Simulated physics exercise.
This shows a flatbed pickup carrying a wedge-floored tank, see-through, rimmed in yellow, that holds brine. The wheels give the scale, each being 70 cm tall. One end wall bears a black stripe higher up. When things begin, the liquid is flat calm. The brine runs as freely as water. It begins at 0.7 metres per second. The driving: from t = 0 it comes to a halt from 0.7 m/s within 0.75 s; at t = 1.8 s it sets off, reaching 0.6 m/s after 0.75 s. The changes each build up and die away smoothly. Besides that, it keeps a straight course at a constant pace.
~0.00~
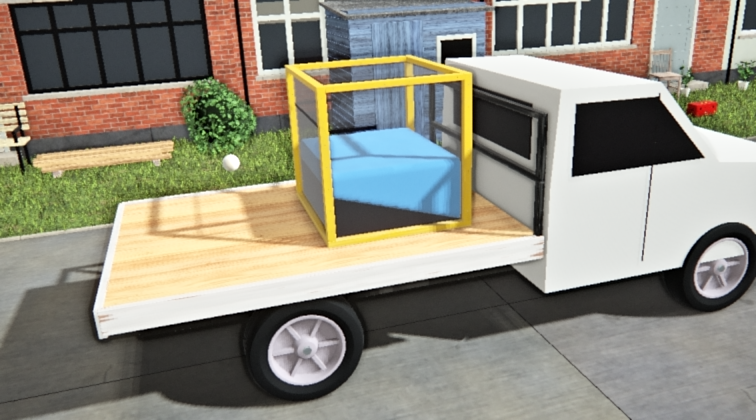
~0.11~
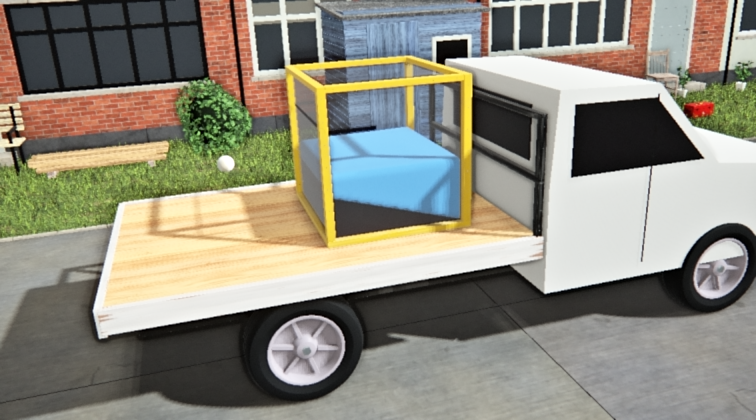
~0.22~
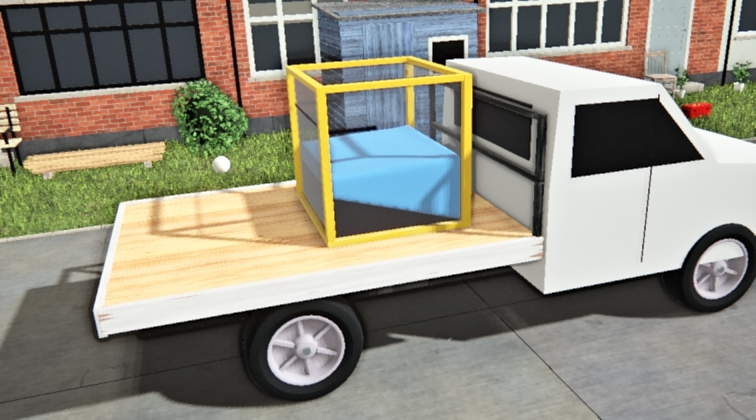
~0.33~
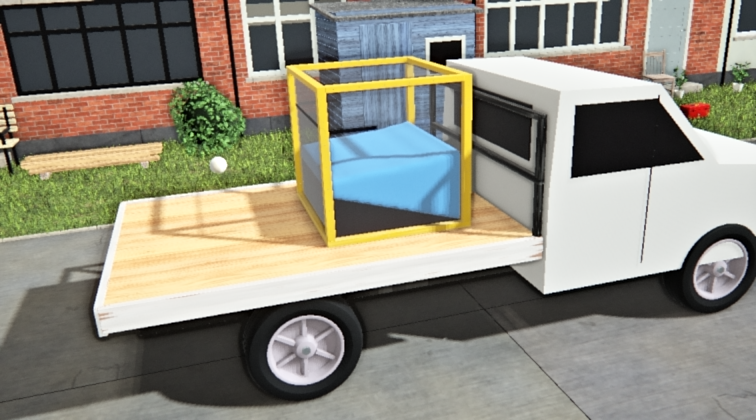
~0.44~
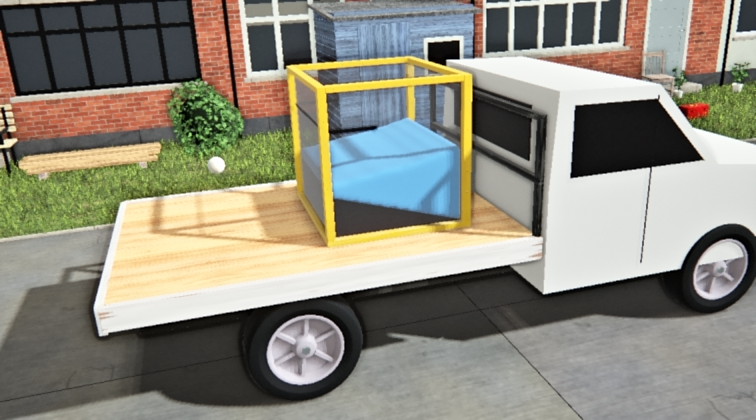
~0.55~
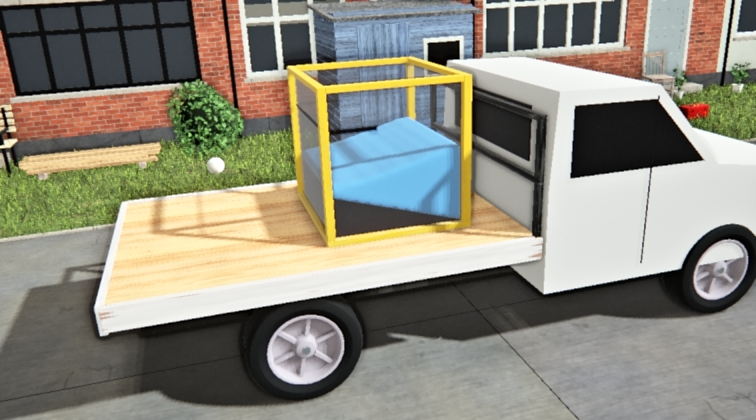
At the start, blue liquid lies level in a yellow-edged, see-through tank on a white flatbed truck, while the brick building and grass behind drift slightly left. The drift then slows as the liquid climbs on the right, toward the cab, and sinks on the left, leaving its surface slanted.
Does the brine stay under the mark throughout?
No, it reaches the mark.
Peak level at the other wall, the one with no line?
It reaches around 55 cm at most.
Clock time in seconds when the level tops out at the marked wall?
Somewhere near 3.7 seconds, I reckon.
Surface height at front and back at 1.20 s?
Close to 36 cm at the front end and 50 cm at the back end.
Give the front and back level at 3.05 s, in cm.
Front 56 cm and back 32 cm.
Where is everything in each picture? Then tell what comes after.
The surface is at (446, 156) by the front wall; at (339, 171) by the back wall; it lies level with the rim line; the front is on the right, levels are read along the near wall; the black line, on the back wall, is at (344, 131); a wheel hub at (309, 354), in the first picture.
The surface is at (445, 157) by the front wall; at (339, 171) by the back wall; it lies level with the rim line, in the second picture.
The surface is at (445, 156) by the front wall; at (339, 173) by the back wall; it lies level with the rim line, in the third picture.
The surface is at (445, 151) by the front wall; at (339, 176) by the back wall; it climbs 6° towards the front, in the fourth picture.
The surface is at (445, 147) by the front wall; at (339, 180) by the back wall; it climbs 10° towards the front, in the fifth picture.
The surface is at (445, 145) by the front wall; at (340, 182) by the back wall; it climbs 13° towards the front; a wheel hub at (308, 354), in the sixth picture.
By 1.20 s the surface is 35 cm up at the front and 51 cm at the back; nothing has left.
By 2.05 s the surface is 45 cm up at the front and 37 cm at the back; nothing has left.
By 3.05 s the surface is 55 cm up at the front and 32 cm at the back; nothing has left.
By 5.53 s the waves are smaller; the highest at the back wall was 70 cm, at 3.70 s, against a line at 67 cm.
